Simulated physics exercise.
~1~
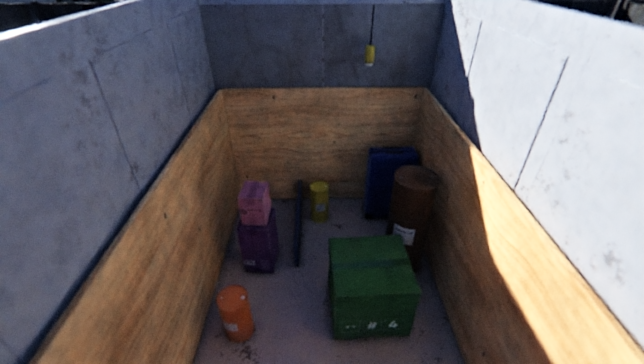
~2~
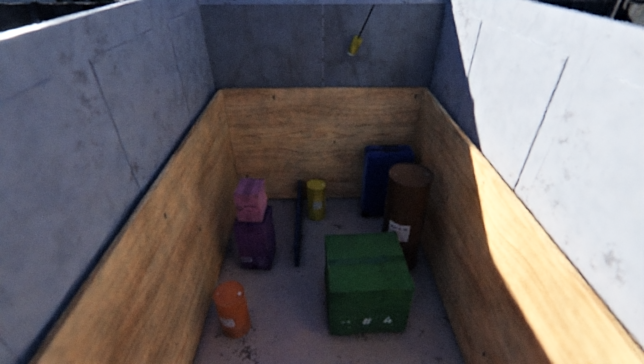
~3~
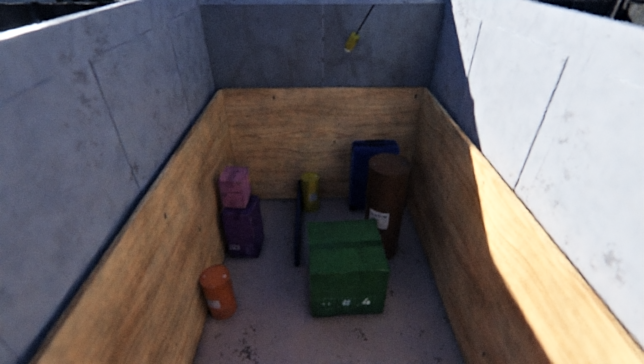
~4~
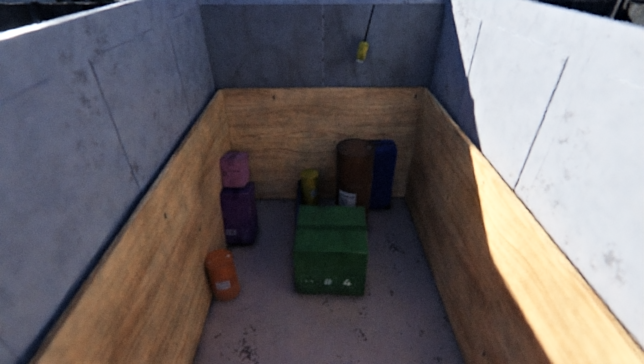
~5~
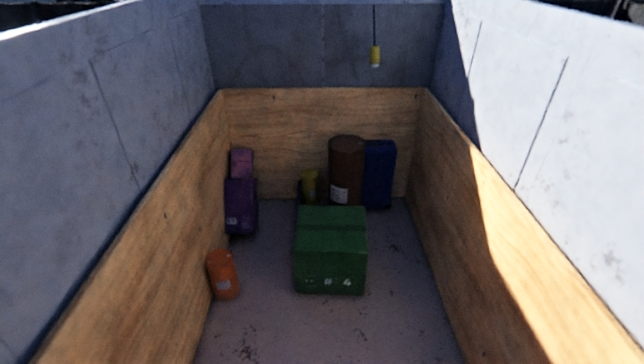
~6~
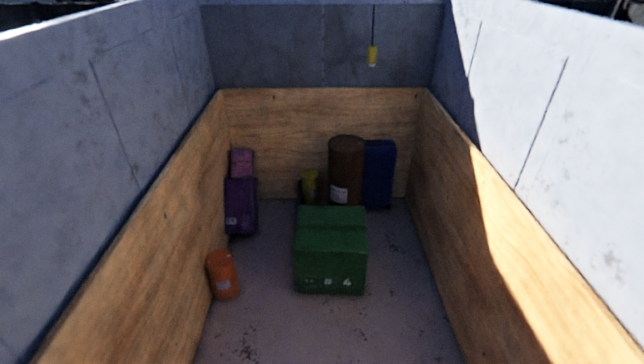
The clip opens on a walled bay with wooden lower panels, where a green box, a brown drum, a blue case, canisters and a pink box above a purple one stand upright. The yellow hanging lamp swings left, and the items start shifting slightly. They then slide toward the far end and the left, the green box and brown drum travelling clearly. The drum passes in front of the blue case and ends on its left by the far wall. The purple and pink boxes lean near the left wall. Finally the lamp hangs nearly straight and everything rests, nothing toppled.
